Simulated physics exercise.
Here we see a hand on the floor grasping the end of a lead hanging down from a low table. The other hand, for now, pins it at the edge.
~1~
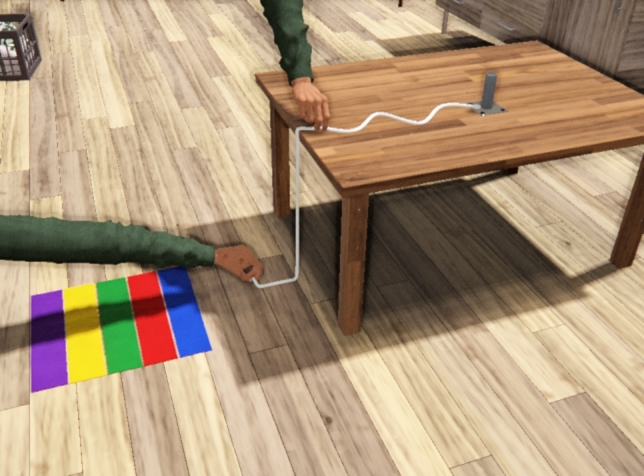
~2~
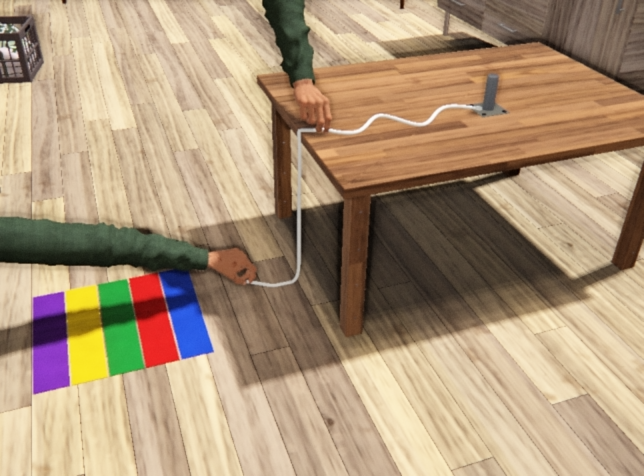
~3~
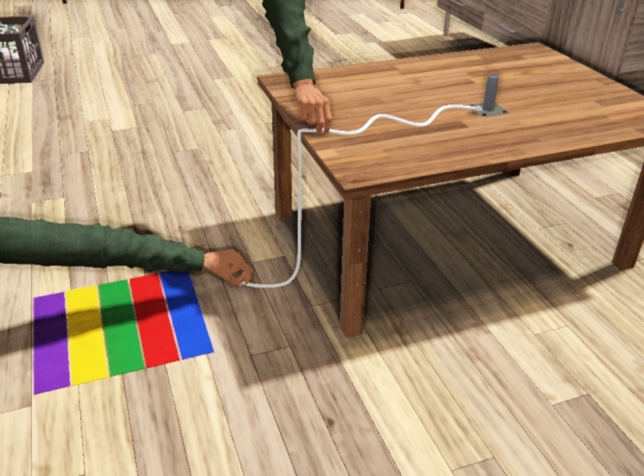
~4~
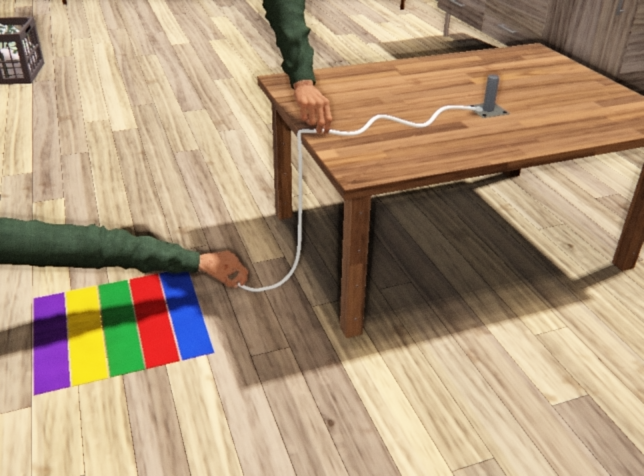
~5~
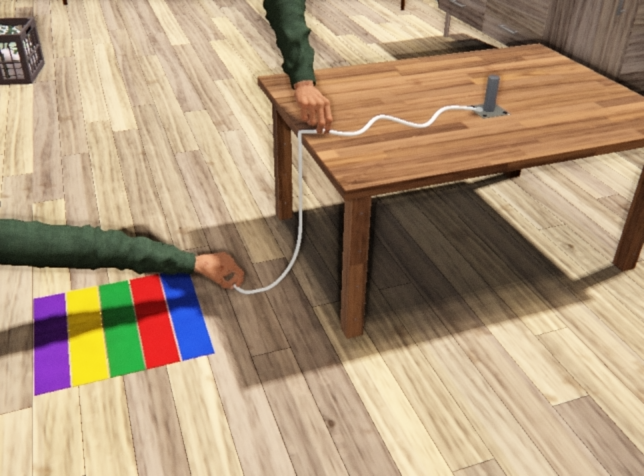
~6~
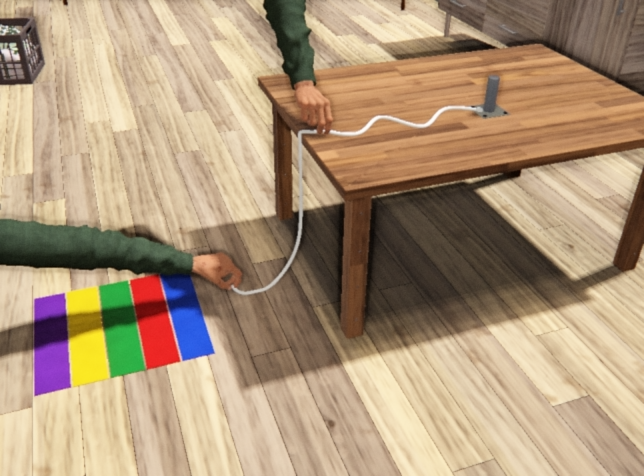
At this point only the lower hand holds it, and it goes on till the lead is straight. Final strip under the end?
Yellow.
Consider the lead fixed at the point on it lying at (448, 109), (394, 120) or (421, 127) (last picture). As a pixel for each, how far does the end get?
They end up at (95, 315), (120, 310) and (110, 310).
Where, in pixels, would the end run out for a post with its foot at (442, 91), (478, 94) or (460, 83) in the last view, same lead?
In order, it comes out close to (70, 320), (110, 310) and (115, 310).
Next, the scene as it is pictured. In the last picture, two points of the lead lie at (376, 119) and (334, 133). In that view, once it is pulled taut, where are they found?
Around (350, 128); the other one around (290, 146).
Early on, end near (158, 302); over red.
Midway, end near (114, 311); over green.
At the end of the slack, end near (86, 316); over yellow. It gets as far as the yellow strip.
